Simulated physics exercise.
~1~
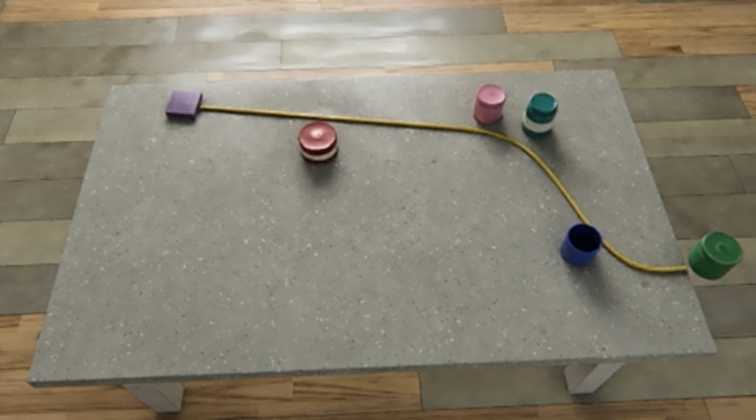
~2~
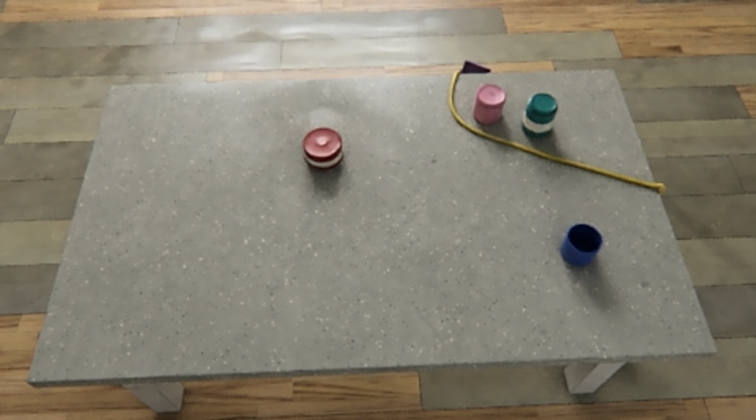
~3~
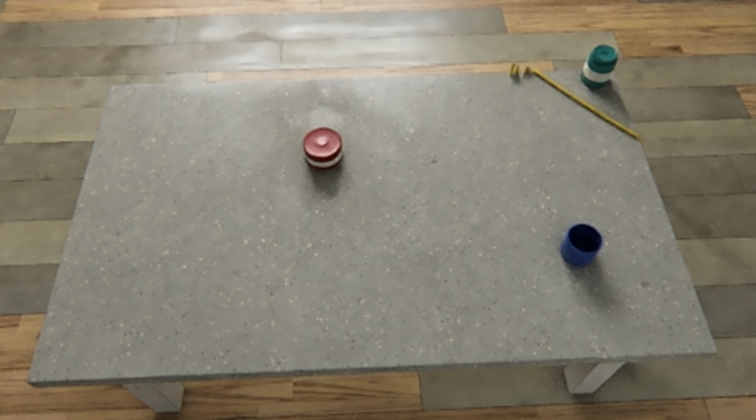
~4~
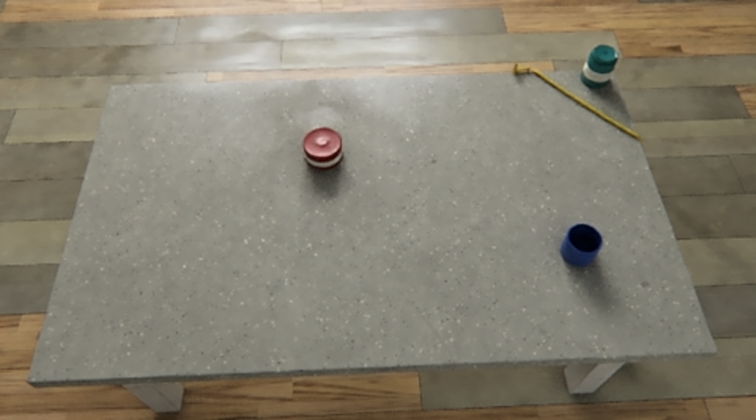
A yellow cable stretches across a speckled grey table on a wooden floor, seen from above, joining a flat purple phone at the back left to a green cylindrical speaker beyond the right edge. A red tin, pink tub, teal jar and blue mug stand on the top. The speaker drops from sight, and the phone is dragged right to the back edge, turning, while the tin barely shifts. Phone and pink tub then disappear, and the teal jar moves toward the back right corner. Finally the cable hangs past that corner, with the tin and mug still on the table.
